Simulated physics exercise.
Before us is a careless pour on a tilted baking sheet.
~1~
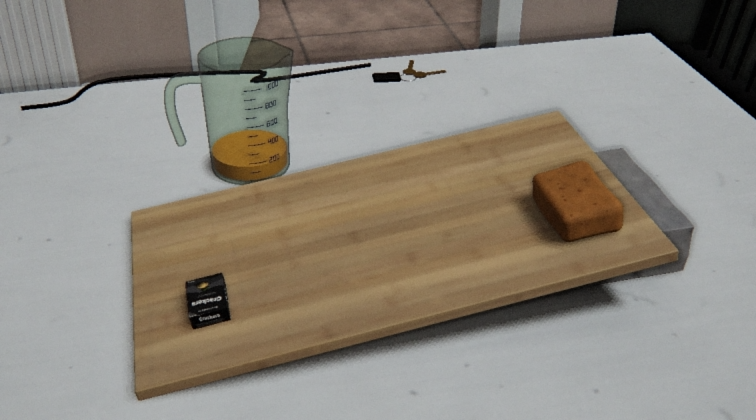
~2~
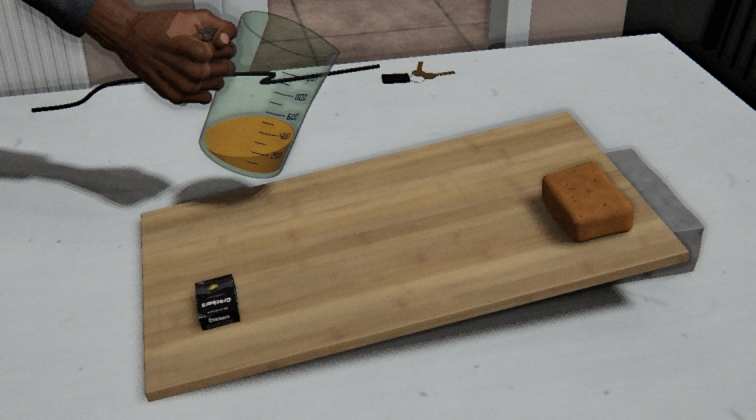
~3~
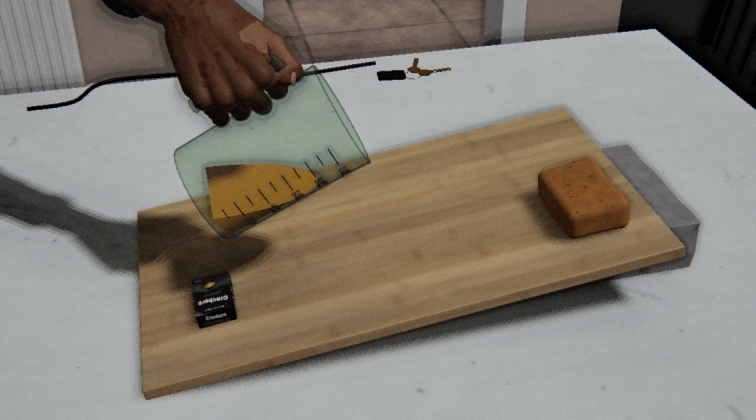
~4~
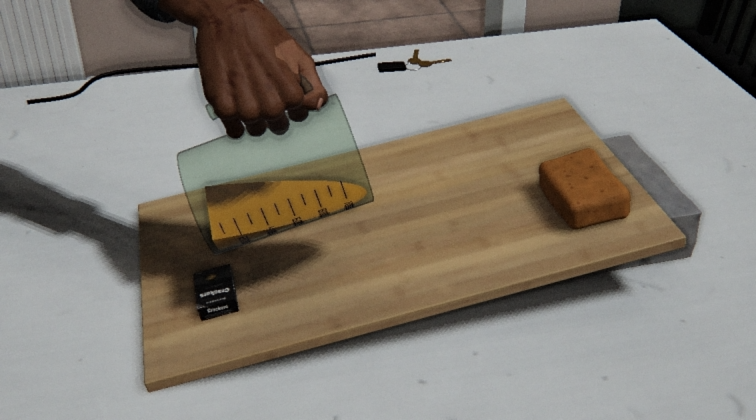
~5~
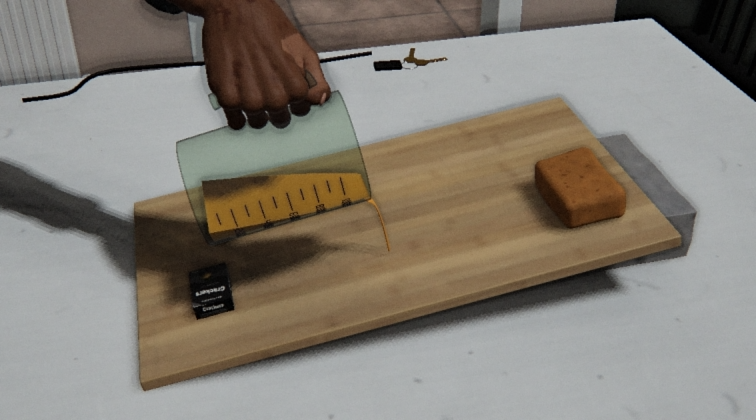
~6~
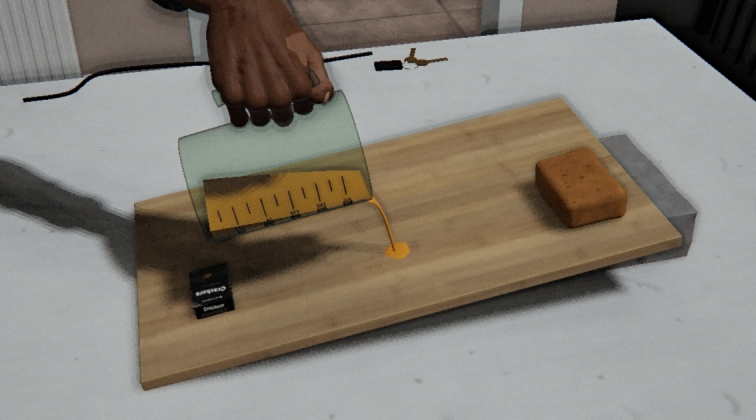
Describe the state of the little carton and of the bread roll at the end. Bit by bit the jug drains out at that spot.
At the end: On the left the little carton wet, on the right the bread roll dry.
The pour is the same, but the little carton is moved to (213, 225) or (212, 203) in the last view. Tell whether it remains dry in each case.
At the first spot it remains clean, at the second spot it remains clean.
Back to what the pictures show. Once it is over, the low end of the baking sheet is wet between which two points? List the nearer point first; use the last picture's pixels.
Wet span: (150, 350) to (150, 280).
A moment on, it runs down to the left; the little carton is untouched; the bread roll is untouched.
Further on, it runs down to the left and off the end; the little carton is reached; the bread roll is untouched.
When it is over, it runs down to the left and off the end; the little carton is reached; the bread roll is untouched.
